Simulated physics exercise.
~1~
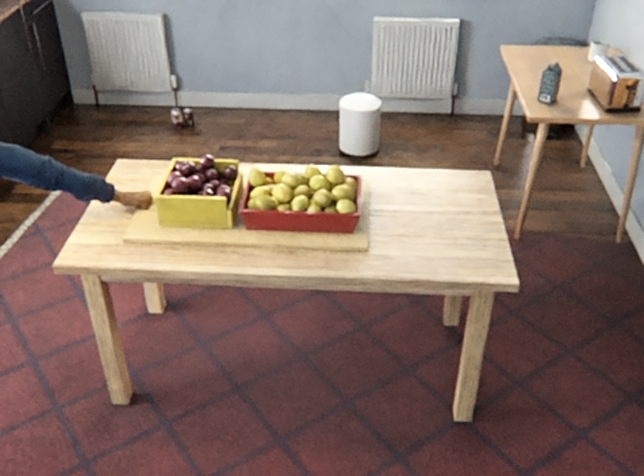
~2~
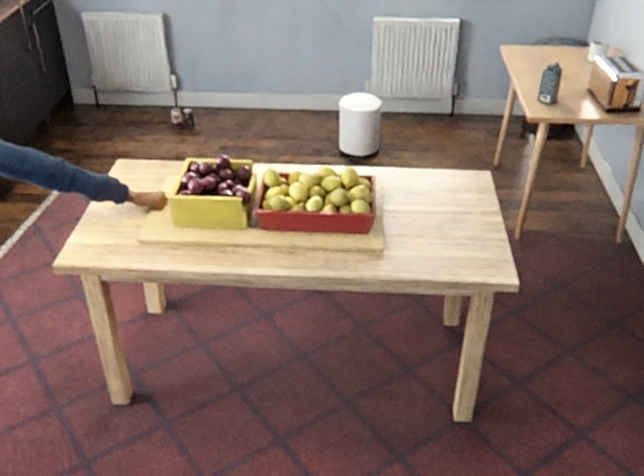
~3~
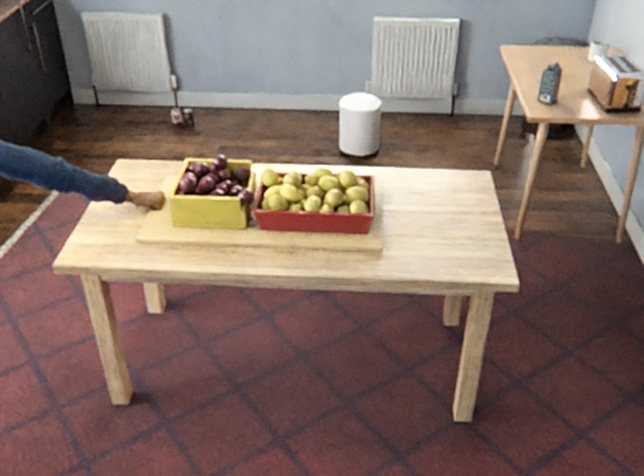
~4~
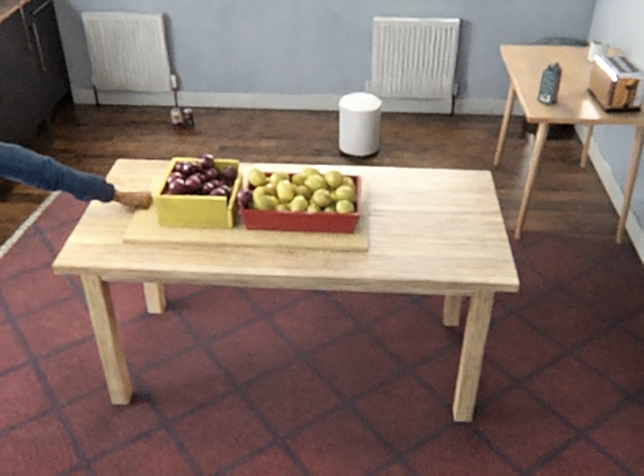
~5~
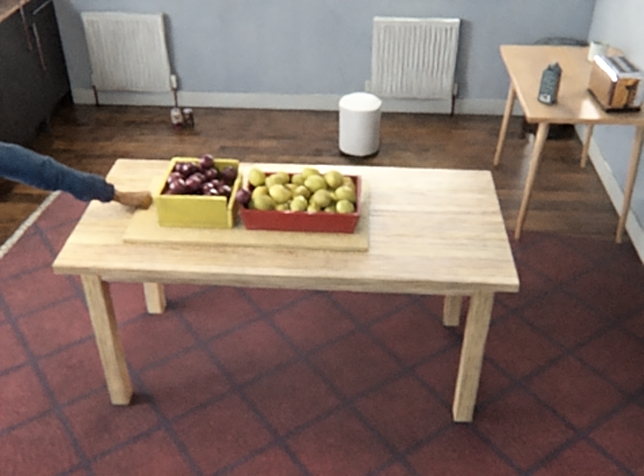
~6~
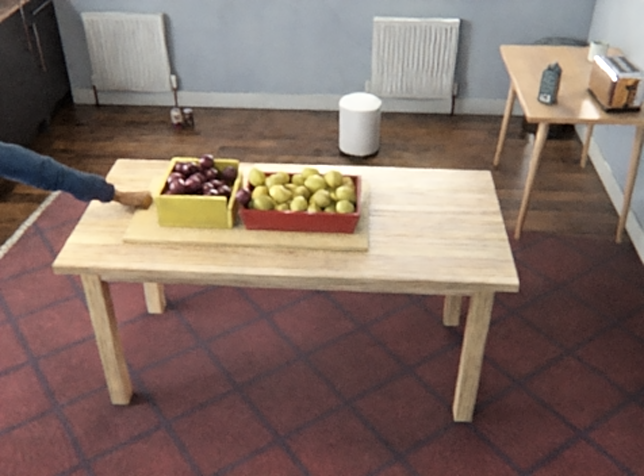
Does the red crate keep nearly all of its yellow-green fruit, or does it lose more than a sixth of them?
It keeps them, losing fewer than one in six. The red crate still looks just as full once the board is back on the left.
